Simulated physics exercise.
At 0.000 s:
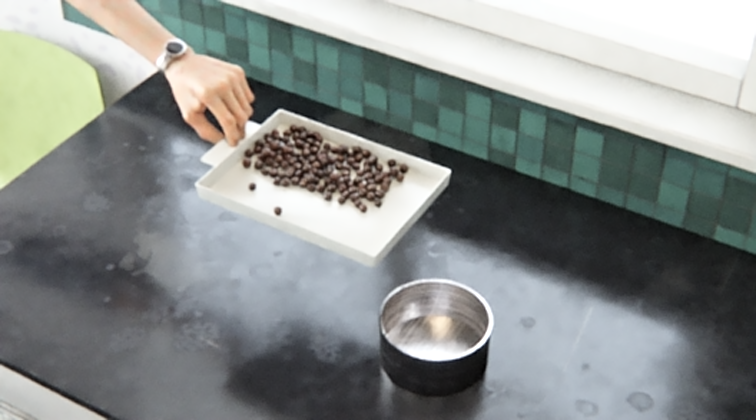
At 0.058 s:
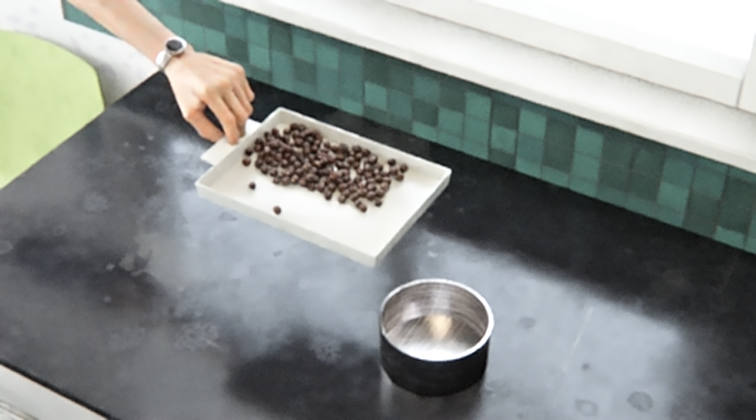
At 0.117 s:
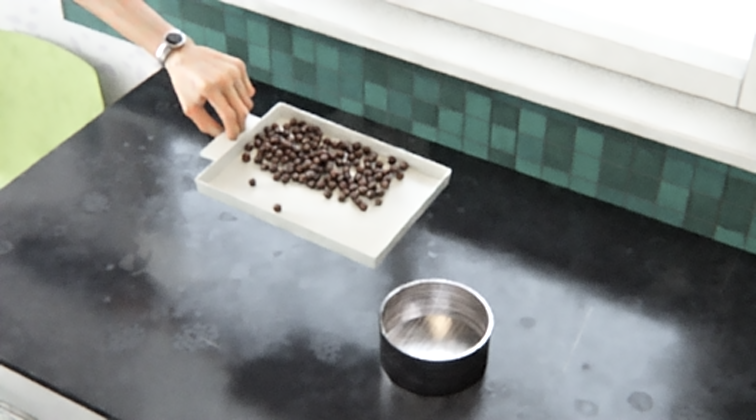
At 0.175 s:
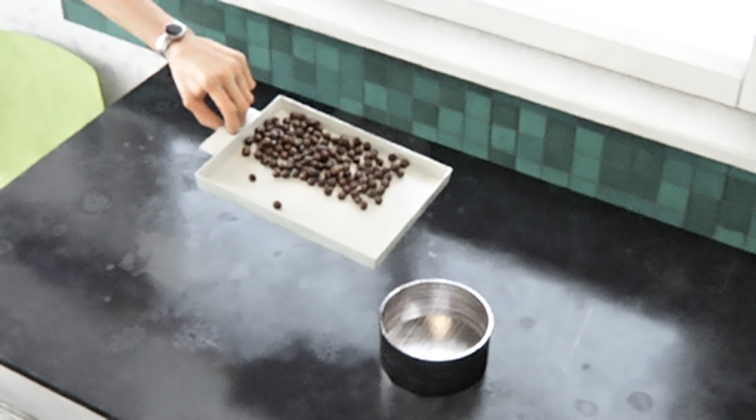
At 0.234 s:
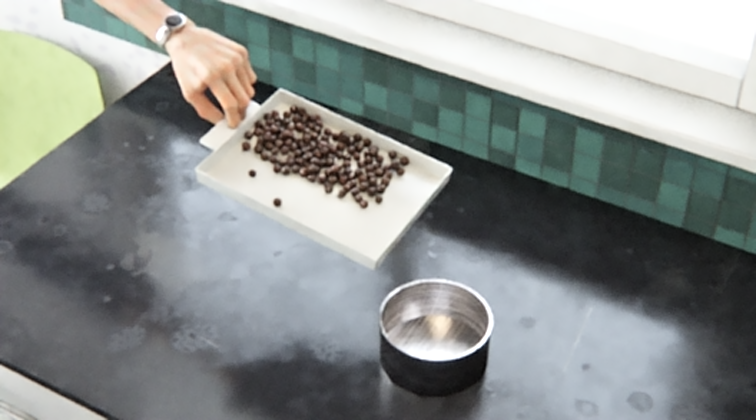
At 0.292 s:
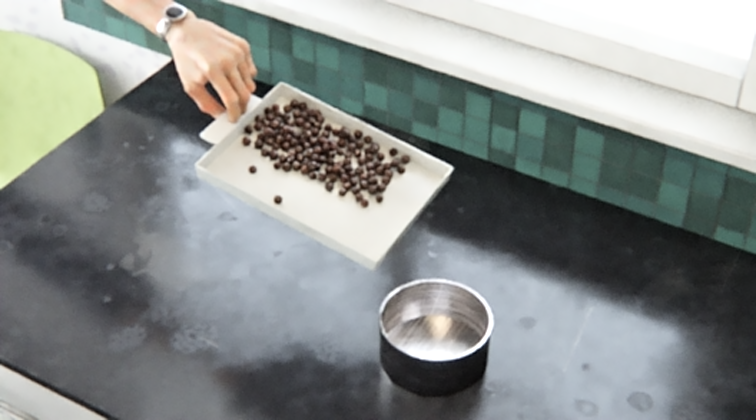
On a black countertop, a hand slightly tilts a white tray of dark chocolate balls.
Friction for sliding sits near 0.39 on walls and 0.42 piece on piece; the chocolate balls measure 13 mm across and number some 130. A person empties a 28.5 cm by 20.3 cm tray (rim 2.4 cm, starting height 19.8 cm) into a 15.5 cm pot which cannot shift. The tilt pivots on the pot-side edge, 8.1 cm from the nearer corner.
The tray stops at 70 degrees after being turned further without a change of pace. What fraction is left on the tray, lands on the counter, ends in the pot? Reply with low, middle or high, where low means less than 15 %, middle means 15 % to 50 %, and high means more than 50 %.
My answer: Tray - high; counter - low; pot - low.
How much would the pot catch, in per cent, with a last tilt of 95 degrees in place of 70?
You'd end up with some 60 % in the pot.
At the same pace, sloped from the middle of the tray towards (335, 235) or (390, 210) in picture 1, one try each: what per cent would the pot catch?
Around 0 % for the first direction, around 0 % for the second.
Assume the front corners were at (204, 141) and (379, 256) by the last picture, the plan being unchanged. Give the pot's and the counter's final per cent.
That works out as pot 5 and counter 0.
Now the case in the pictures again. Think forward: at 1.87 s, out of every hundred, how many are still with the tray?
Around 100 percent of it.
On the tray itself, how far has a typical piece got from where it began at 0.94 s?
About 12 cm.
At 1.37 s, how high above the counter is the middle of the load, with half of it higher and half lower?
Roughly 26 centimetres, give or take.
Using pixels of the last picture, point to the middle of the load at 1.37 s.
Estimated centre of load: Around (379, 201).
After 0.94 s, tilt 38 degrees; the tray holds 100 %, the pot 0 %.
After 1.37 s, tilt 57 degrees; the tray holds 100 %, the pot 0 %.
After 1.87 s, tilt 70 degrees; the tray holds 100 %, the pot 0 %.
In the end, at 2.2 s, tray 100 %, counter 0 %, pot 0 %.
